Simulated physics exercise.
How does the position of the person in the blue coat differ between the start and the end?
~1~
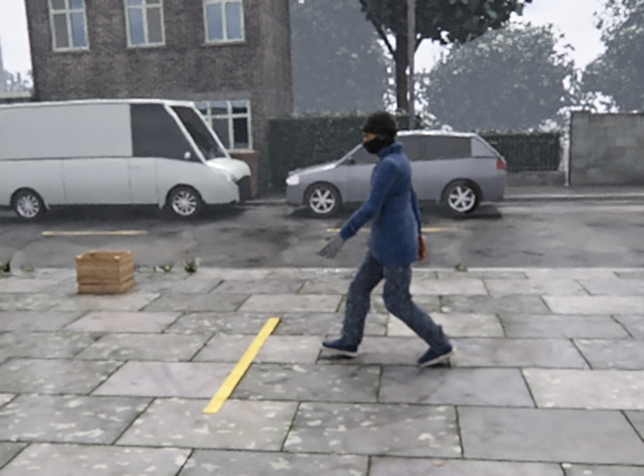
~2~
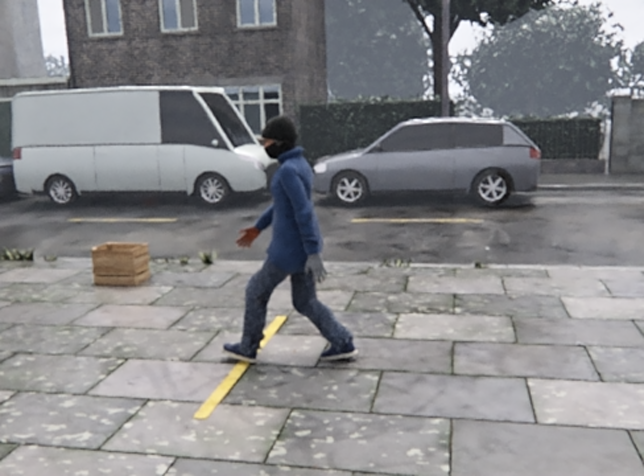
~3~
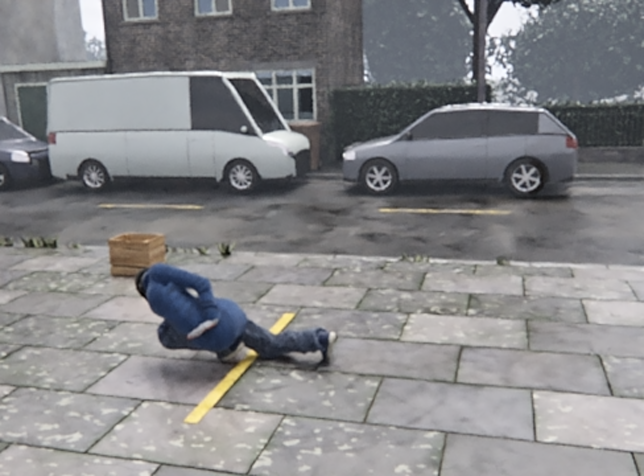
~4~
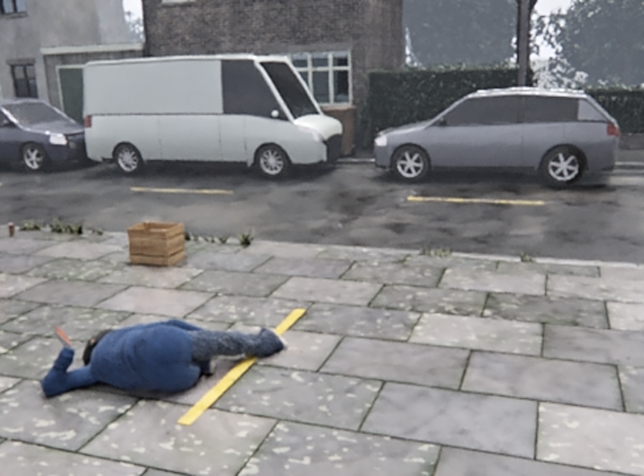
At the start the person is upright to the right of the yellow strip, and by the end they are farther left and lower in the view, lying on the paving mostly to the left of the strip.
